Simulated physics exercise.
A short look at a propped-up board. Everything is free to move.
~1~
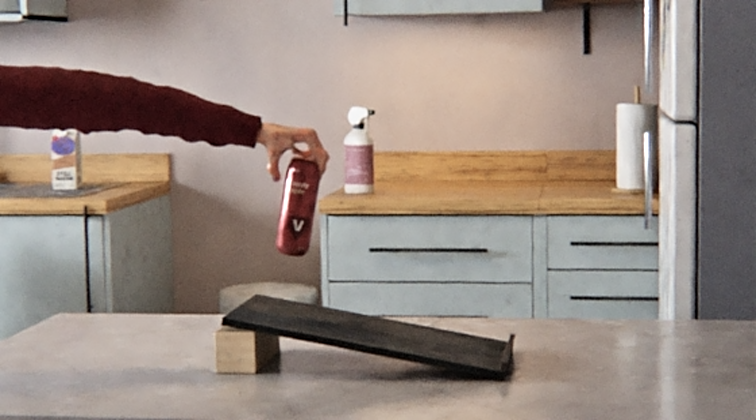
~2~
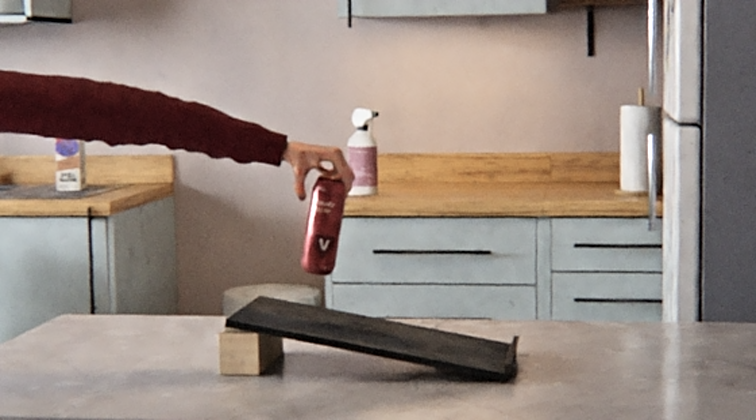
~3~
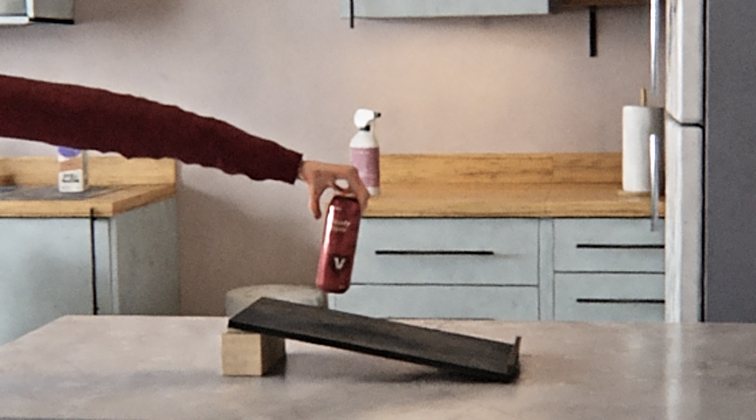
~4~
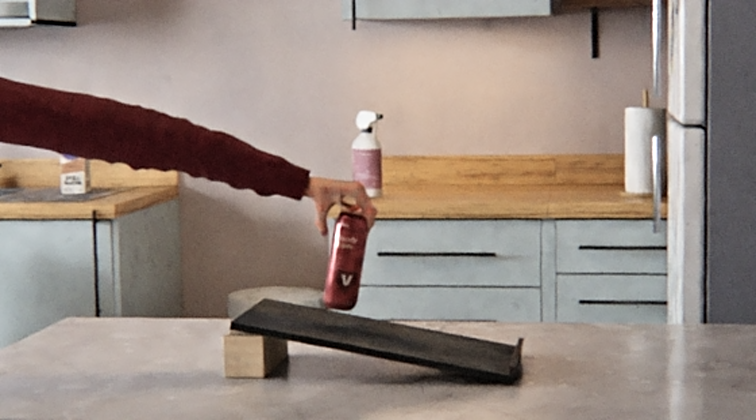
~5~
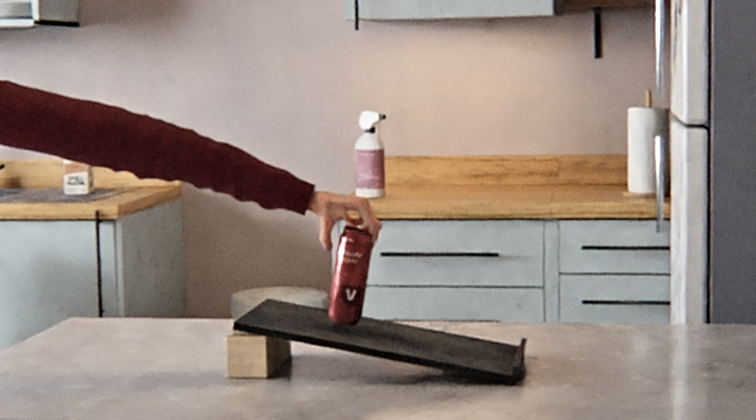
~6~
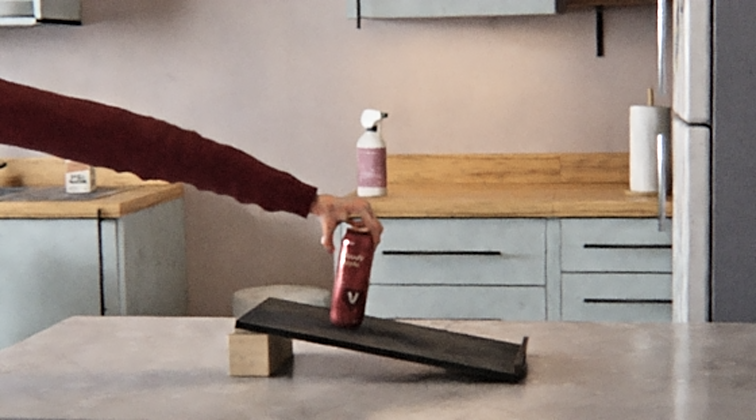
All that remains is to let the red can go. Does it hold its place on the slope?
In the end the red can remains at rest.
Then, 0.20 s on from there, no change.
Then, 0.50 s on from there, red can resting near (353, 280).
In the end, it is unmoved. At the end, from the last picture's camera, red can near (353, 280). The red can stays where it is put.
